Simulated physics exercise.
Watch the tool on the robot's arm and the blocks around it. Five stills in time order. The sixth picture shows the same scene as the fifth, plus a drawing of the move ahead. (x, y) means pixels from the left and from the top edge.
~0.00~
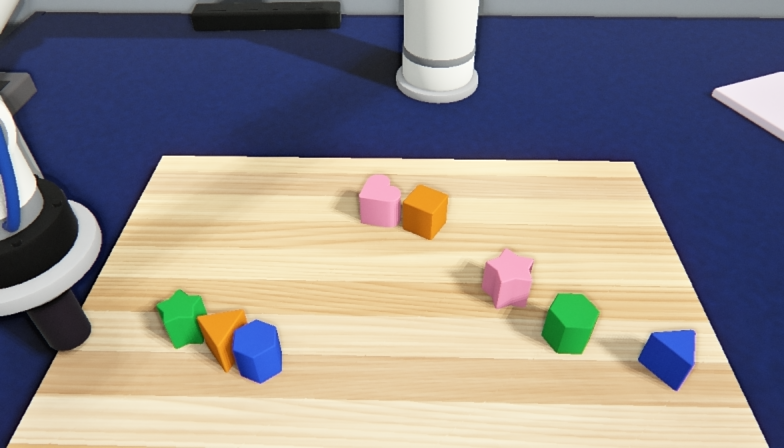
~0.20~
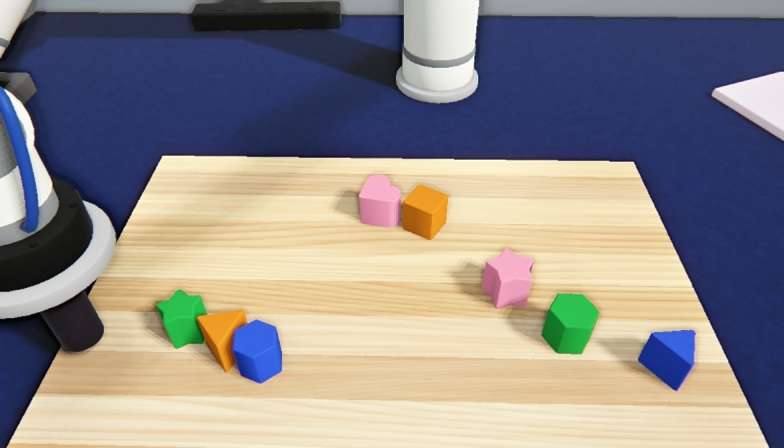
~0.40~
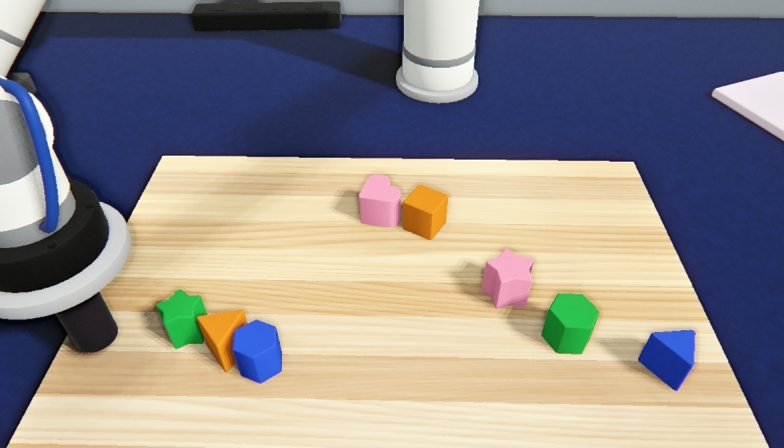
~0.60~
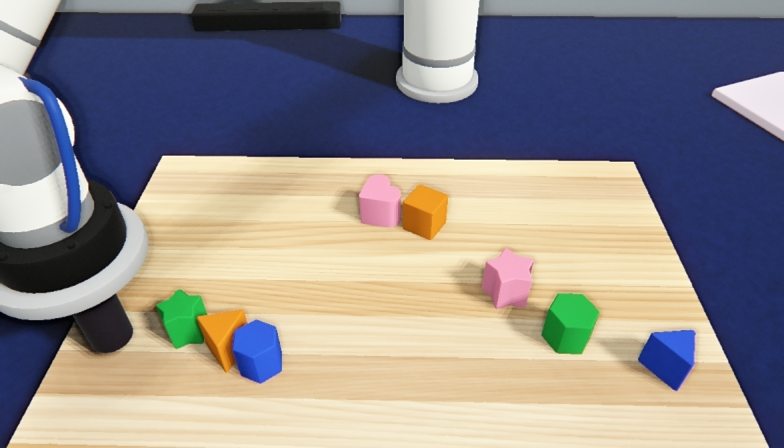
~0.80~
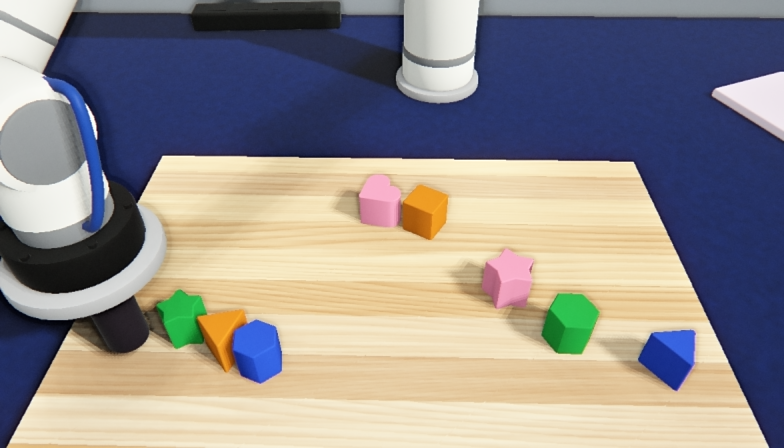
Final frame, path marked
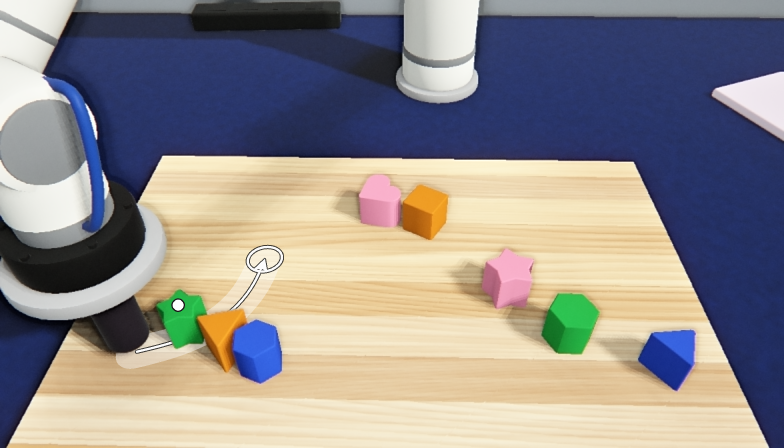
To begin with, a robot arm with a dark cylindrical tool is at the left edge of a wooden board scattered with colourful blocks. The arm slides steadily rightward in small steps, bringing the tool close beside the green star, while all the blocks stay still.
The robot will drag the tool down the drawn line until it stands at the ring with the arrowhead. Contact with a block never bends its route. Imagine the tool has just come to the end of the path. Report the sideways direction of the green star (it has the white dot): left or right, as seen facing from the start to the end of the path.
My prediction: Rightwards.
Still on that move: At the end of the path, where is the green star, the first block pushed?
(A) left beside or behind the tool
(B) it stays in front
It's A.
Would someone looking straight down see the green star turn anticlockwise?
I believe not.
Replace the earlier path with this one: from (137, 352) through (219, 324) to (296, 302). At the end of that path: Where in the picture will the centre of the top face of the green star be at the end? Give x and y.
Somewhere near (322, 261).
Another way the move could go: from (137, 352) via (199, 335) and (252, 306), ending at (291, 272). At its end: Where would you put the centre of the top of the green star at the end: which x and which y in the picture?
The middle of the upper face of the green star will lie at about (319, 238) in the picture.
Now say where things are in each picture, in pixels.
Tool's lower end (72, 336); green star (178, 305); orange triangular piece (219, 323); blue hexagon (254, 337), in the first picture.
Tool (84, 337); blocks still, in the second picture.
Tool (98, 338); blocks still, in the third picture.
Tool (113, 338); blocks still, in the fourth picture.
Tool (130, 338); green star (178, 305); orange triangular piece (219, 323); blue hexagon (254, 337), in the fifth picture.
Drawn move, from (137, 352) through (198, 332) and (244, 298) to (265, 259); the dot is on the green star.
The first path, step by step. One third of the way, tool (195, 318); green star (225, 289).
Two thirds of the way, tool (241, 283); green star (272, 262), turned 15° clockwise; orange triangular piece (224, 324).
At the end, tool (262, 245); green star (284, 253), turned 55° clockwise; orange triangular piece (224, 324); blue hexagon still.
